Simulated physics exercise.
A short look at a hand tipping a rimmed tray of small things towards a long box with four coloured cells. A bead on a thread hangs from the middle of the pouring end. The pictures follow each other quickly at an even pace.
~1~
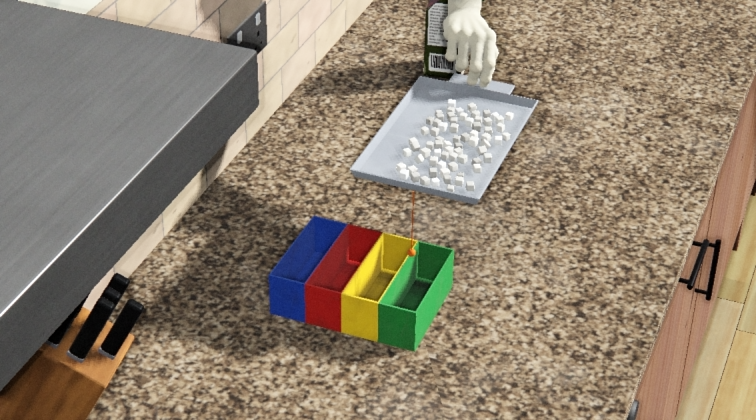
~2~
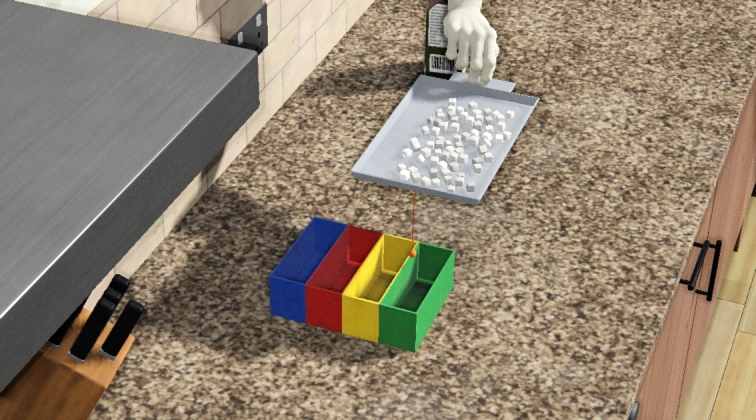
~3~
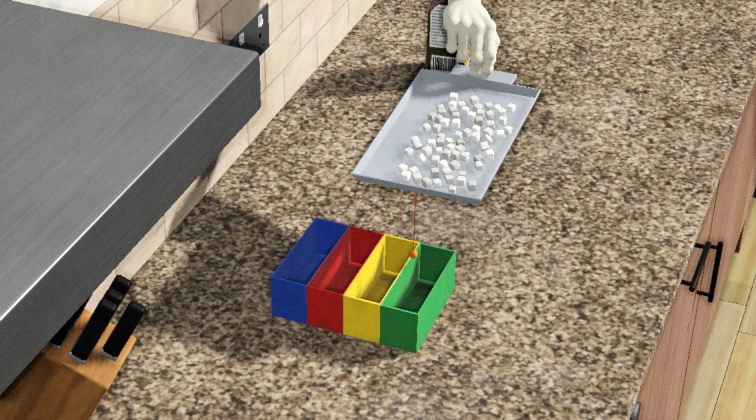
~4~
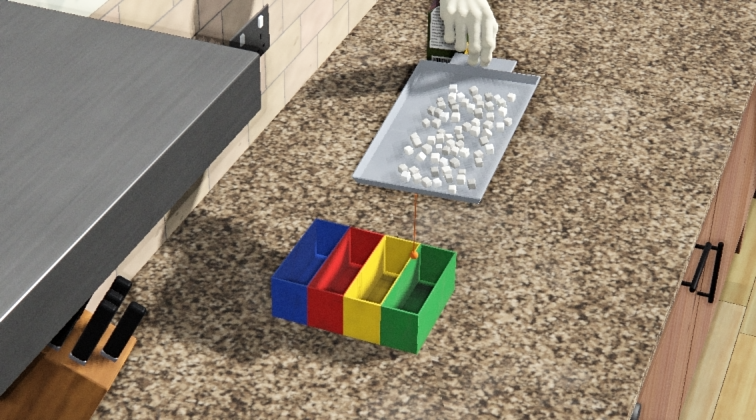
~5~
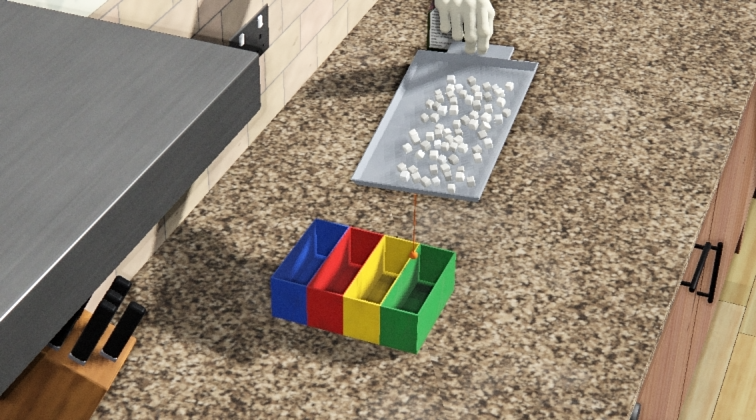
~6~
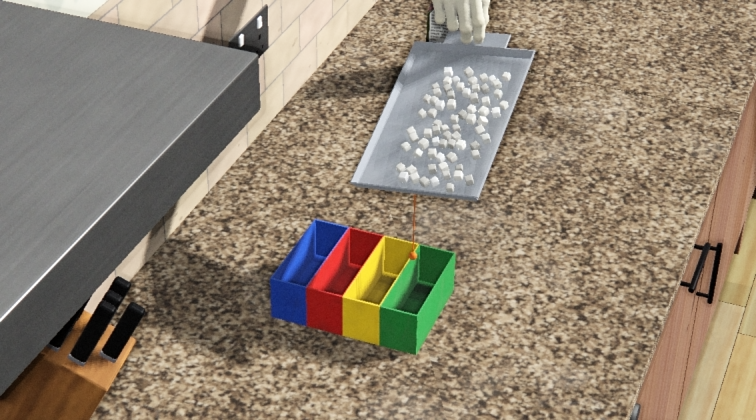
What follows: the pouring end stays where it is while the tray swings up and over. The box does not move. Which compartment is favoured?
It favours the red compartment.
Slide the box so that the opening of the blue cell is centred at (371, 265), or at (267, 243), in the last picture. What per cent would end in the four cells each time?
Near 50 % and 90 %.
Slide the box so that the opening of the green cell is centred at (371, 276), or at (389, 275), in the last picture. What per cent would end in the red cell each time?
Roughly 10 per cent, and 30 per cent.
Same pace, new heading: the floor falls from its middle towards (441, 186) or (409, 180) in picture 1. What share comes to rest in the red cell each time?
About 0 and 30 per cent.
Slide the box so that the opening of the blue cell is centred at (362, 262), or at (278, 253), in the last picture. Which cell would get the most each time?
At the first place the cell in blue, at the second the yellow cell.
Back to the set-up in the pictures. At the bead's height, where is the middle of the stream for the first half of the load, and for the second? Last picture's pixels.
Around (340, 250) and then (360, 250).
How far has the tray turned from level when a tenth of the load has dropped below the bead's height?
Roughly 70°.
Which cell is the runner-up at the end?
It is the cell in yellow.
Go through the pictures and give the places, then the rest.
Corners of the pouring end at (355, 168) and (476, 196), level; middle of the load at (458, 147), sugar cubes; bead on its thread at (411, 253); blue cell at (287, 295); red cell at (323, 304); yellow cell at (360, 314); green cell at (397, 323), in the first frame.
Corners of the pouring end at (355, 170) and (477, 197), level; middle of the load at (459, 146), in the second frame.
Corners of the pouring end at (356, 172) and (478, 197), tipped barely, lowest at the left corner; middle of the load at (460, 144), in the third frame.
Corners of the pouring end at (356, 175) and (478, 196), tipped a little, lowest at the left corner; middle of the load at (460, 139), in the fourth frame.
Corners of the pouring end at (355, 177) and (476, 195), tipped clearly, lowest at the left corner; middle of the load at (458, 133), in the fifth frame.
Corners of the pouring end at (355, 180) and (475, 194), tipped clearly, lowest at the left corner; middle of the load at (456, 129); blue cell at (289, 298); red cell at (325, 307); yellow cell at (361, 317); green cell at (398, 327), in the sixth frame.
Soon, tray tipped steeply; about two thirds on the tray; a small part in the red cell; a stray few in the yellow cell; a stray few in the blue cell; about a quarter falling or outside the box.
A while on, tray tipped past a quarter turn; a stray few on the tray; about half in the red cell; about a quarter in the yellow cell; a small part in the blue cell; a small part in the green cell; a small part falling or outside the box.
Towards the end, tray tipped past a quarter turn; about two thirds in the red cell; about a quarter in the yellow cell; a small part in the blue cell; a small part in the green cell; a stray few falling or outside the box.
Finally, tray tipped past a quarter turn; about two thirds in the red cell; about a quarter in the yellow cell; a small part in the blue cell; a small part in the green cell; a stray few outside the box.
